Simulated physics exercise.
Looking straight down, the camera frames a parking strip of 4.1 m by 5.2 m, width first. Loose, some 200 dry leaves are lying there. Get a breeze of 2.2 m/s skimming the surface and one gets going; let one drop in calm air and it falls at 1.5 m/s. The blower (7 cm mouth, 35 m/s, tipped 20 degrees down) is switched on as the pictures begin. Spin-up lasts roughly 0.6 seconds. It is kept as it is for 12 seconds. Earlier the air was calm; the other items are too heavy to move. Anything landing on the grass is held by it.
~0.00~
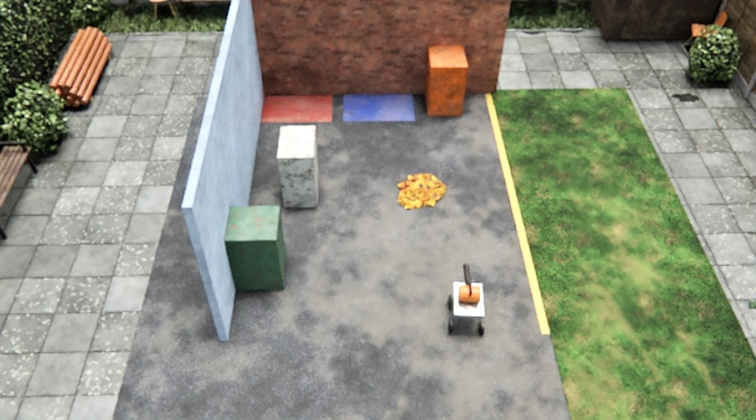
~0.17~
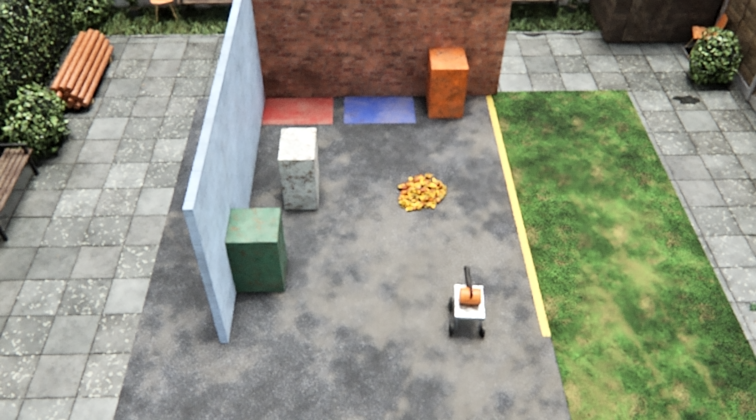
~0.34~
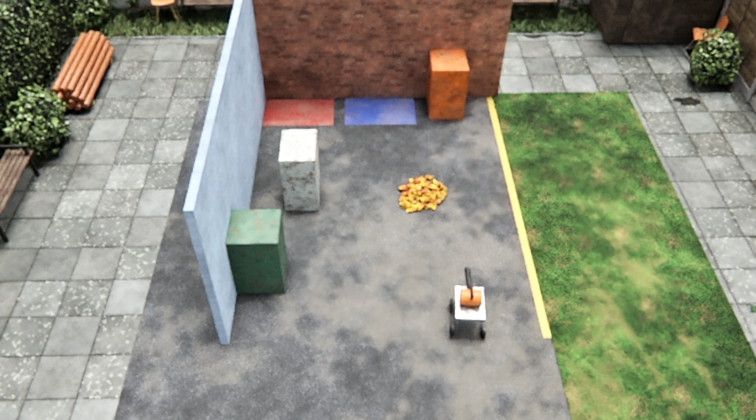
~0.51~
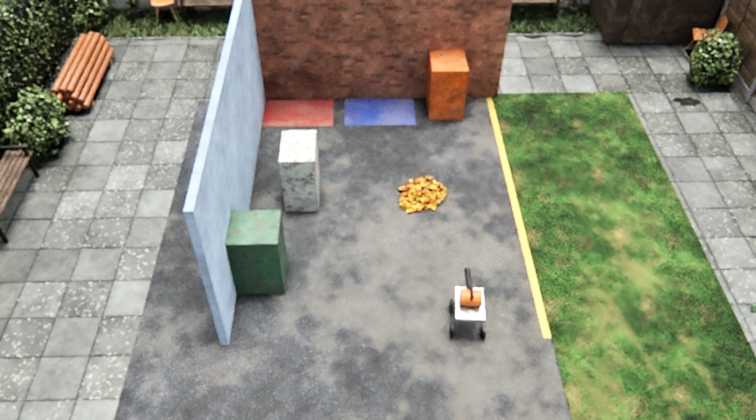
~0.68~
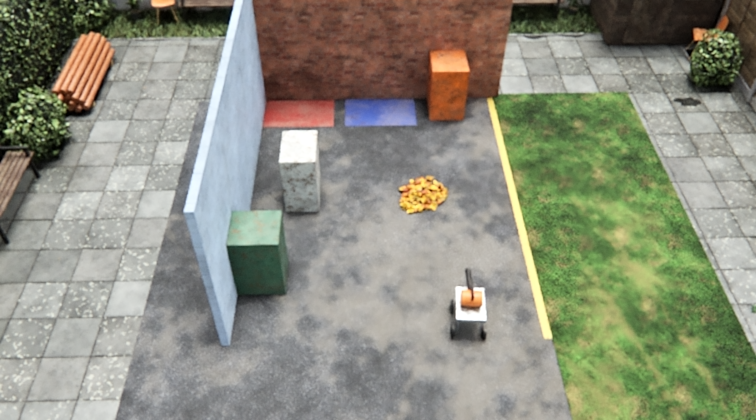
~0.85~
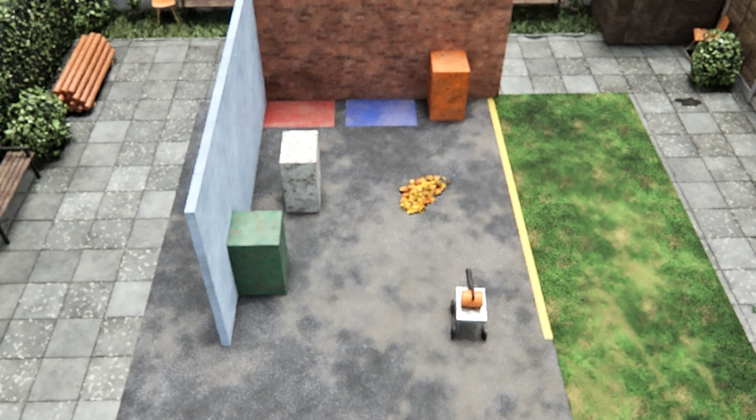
A round heap of orange-yellow dry leaves sits undisturbed on grey pavement, up and to the left of a small wheeled blower, with bins and a blue wall further left. The blower stays in place, and at the end some leaves shift slightly, leaving the heap's outline uneven.
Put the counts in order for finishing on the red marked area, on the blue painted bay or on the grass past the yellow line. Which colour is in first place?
It is blue that takes the most.
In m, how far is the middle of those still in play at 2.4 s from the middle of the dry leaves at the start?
The centre ends up some 1.2 m from the start.
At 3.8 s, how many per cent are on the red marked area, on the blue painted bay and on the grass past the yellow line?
Roughly 0 % red, 30 % blue and 0 % yellow.
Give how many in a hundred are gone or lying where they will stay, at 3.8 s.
That works out to some 5 %.
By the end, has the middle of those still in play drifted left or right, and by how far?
To the left, by about 0.6 m.
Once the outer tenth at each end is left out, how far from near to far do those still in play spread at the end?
Around 1.6 m.
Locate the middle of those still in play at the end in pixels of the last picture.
The middle is around pixel (380, 121).
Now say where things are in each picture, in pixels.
In the first picture, the middle of the dry leaves is near (422, 192), none has stirred yet and the mouth of the blower is at (466, 266).
In the second picture, the middle of the dry leaves is near (423, 192), none has stirred yet, the red marked area is centred on (298, 111), the yellow line is centred on (516, 195) and the blue painted bay is centred on (379, 110).
In the third picture, the middle of the dry leaves is near (423, 193), none has stirred yet, the top of a bin is at (298, 145) and the top of a bin is at (449, 60).
In the fourth picture, the middle of the dry leaves is near (423, 194) and none has stirred yet.
In the fifth picture, the middle of the dry leaves is near (424, 194) and none has stirred yet.
In the sixth picture, the middle of the dry leaves is near (424, 193), the farthest in sight from the blower is at (418, 180) and about 20 % have left their places.
After 2.4 s, 0 % are on the red marked area, 0 % on the grass past the yellow line and 16 % on the blue painted bay; the middle of those still in play is near (396, 148); 0 % have settled or left.
After 3.8 s, 0 % are on the red marked area, 0 % on the grass past the yellow line and 32 % on the blue painted bay; the middle of those still in play is near (390, 134); 6 % have settled or left.
After 6.6 s, 0 % are on the red marked area, 0 % on the grass past the yellow line and 46 % on the blue painted bay; the middle of those still in play is near (382, 124); 21 % have settled or left.
After 12.0 s, at the end, 0 % are on the red marked area, 0 % on the grass past the yellow line and 52 % on the blue painted bay; the middle of those still in play is near (380, 121).
